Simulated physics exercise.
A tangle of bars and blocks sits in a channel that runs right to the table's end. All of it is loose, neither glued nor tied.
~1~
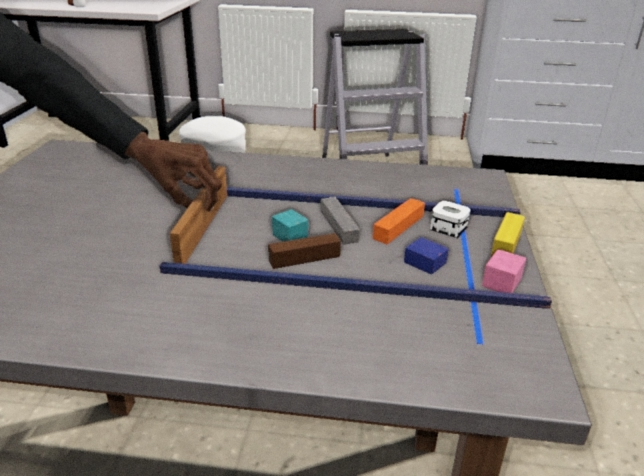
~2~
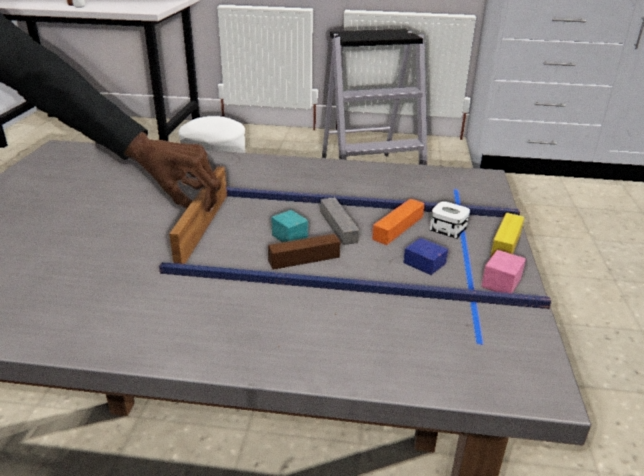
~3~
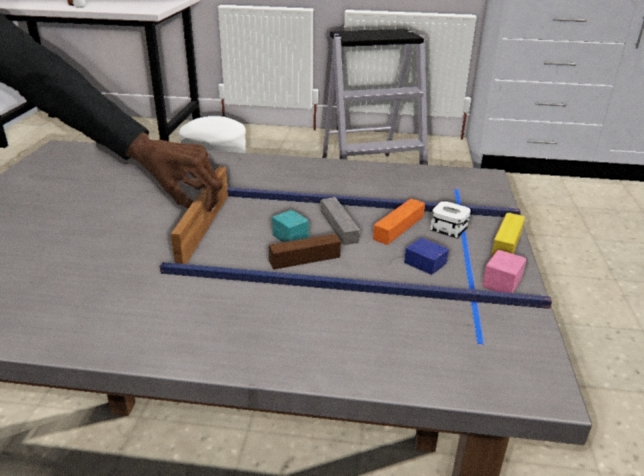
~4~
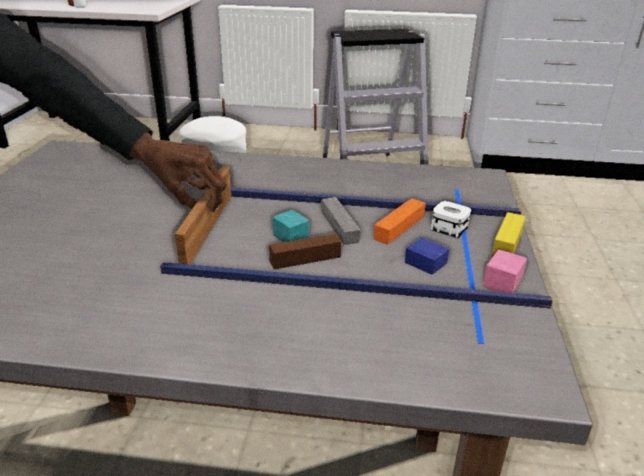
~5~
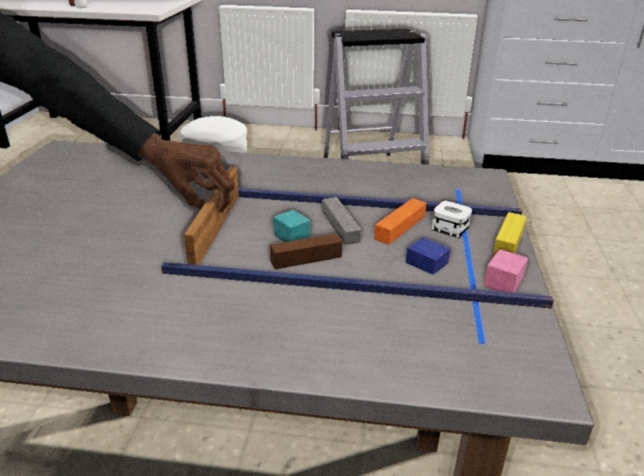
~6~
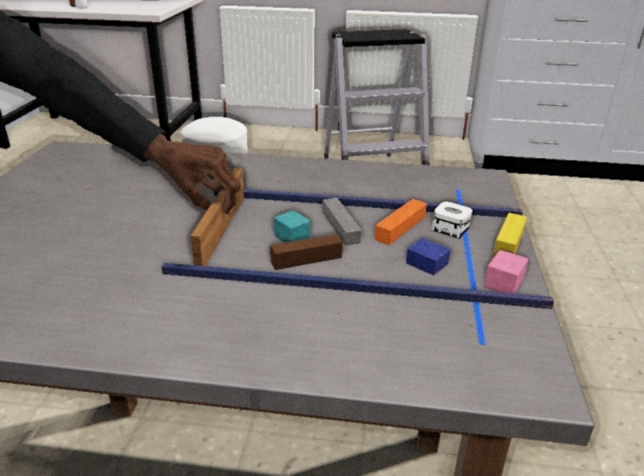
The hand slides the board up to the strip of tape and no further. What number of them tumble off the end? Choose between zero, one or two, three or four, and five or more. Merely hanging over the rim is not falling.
The count is one or two.
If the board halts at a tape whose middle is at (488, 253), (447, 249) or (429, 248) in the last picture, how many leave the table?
Try by try, 3, 0 and 0.
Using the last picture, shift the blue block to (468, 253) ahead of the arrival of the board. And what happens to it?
I reckon from there it stays aboard.
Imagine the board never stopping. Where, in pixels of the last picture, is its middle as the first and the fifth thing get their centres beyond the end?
First around (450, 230), then around (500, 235).
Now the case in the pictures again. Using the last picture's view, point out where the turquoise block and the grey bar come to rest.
In the last picture the turquoise block sits at (485, 249) while the grey bar sits at (490, 234).
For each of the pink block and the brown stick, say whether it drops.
Pink block: Off the edge; brown stick: Still on top.
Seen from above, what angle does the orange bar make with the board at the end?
The angle is some 25°.
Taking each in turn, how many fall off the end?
The answer is exactly 2.
A little later, none off yet; yellow stick at rest near (510, 237); pink block at rest near (506, 273); white case at rest near (452, 220).
Next, none off yet; yellow stick at rest near (512, 237); pink block shifted a little near (527, 278); white case shifted about its own width near (492, 218).
When it is over, the number that fall off is one or two; down, pink block and yellow stick.
